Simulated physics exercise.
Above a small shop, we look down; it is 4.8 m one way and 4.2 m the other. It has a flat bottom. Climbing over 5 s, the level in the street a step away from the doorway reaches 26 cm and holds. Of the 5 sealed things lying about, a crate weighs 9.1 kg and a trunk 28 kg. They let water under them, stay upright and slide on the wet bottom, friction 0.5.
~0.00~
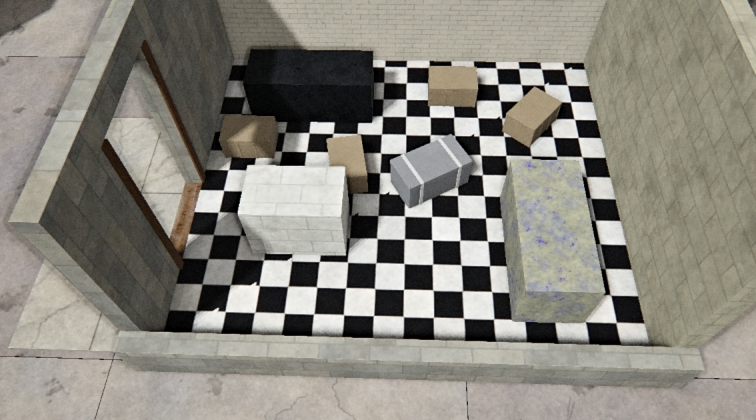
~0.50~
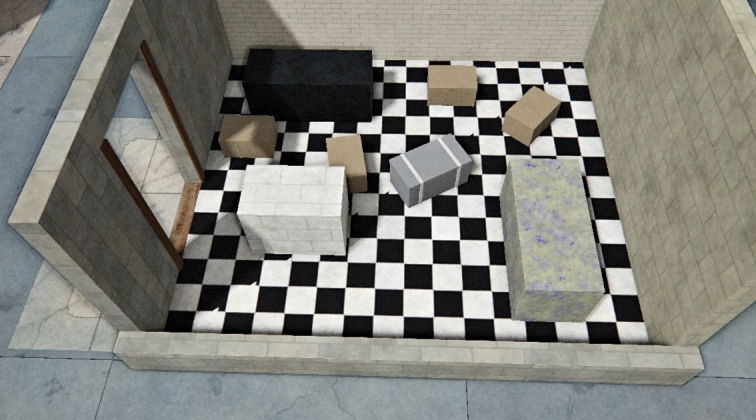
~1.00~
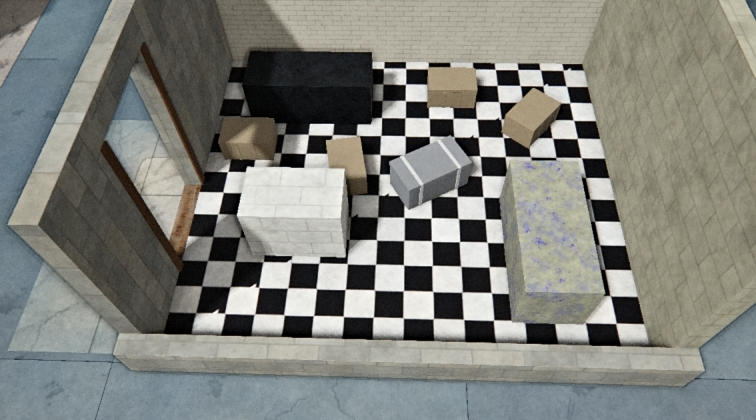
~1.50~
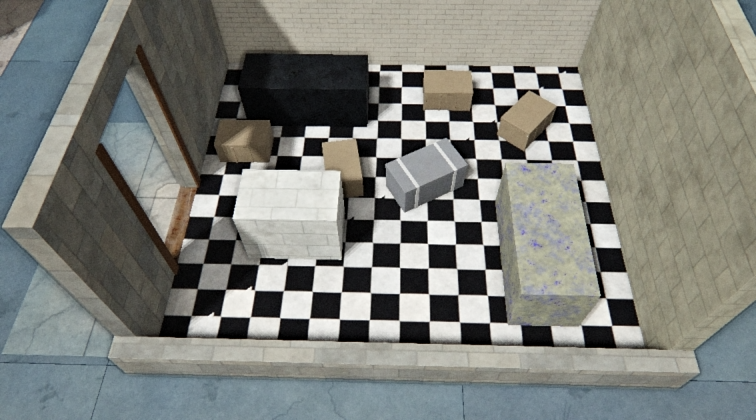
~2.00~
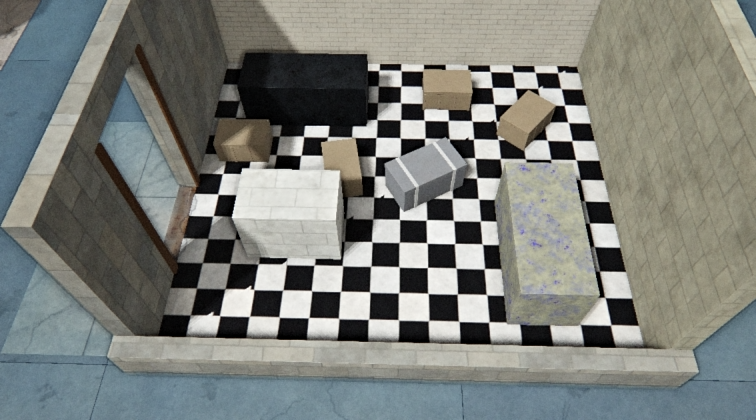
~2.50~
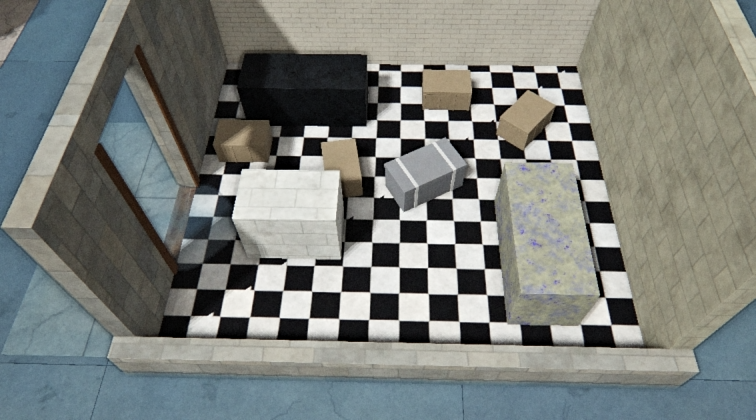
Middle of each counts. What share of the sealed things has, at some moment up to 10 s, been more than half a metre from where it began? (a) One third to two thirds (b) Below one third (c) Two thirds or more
a, one third to two thirds.
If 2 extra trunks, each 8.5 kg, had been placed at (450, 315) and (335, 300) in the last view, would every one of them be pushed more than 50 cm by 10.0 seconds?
One by one: Below; above.
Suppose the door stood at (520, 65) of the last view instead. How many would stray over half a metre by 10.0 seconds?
Result: 2.
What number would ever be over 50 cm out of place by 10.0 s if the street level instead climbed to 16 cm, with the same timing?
You'd get 1 in that case.
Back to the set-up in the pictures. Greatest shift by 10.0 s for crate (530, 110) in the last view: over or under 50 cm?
That one comes out beyond the limit.
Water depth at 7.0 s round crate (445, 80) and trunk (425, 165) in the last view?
About 3 and 5 cm.
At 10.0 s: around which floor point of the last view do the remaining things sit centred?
The centre sits near (449, 137).
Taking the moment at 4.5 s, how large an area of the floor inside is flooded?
About 4.5 m2.
After 3.5 s 0 of 5 are over 50 cm from their spots; 0 afloat.
After 4.5 s 0 of 5 are over 50 cm from their spots; 0 afloat.
After 7.0 s 1 of 5 are over 50 cm from their spots; 1 afloat.
After 10.0 s 2 of 5 are over 50 cm from their spots, and 2 have been at some point; 3 afloat.
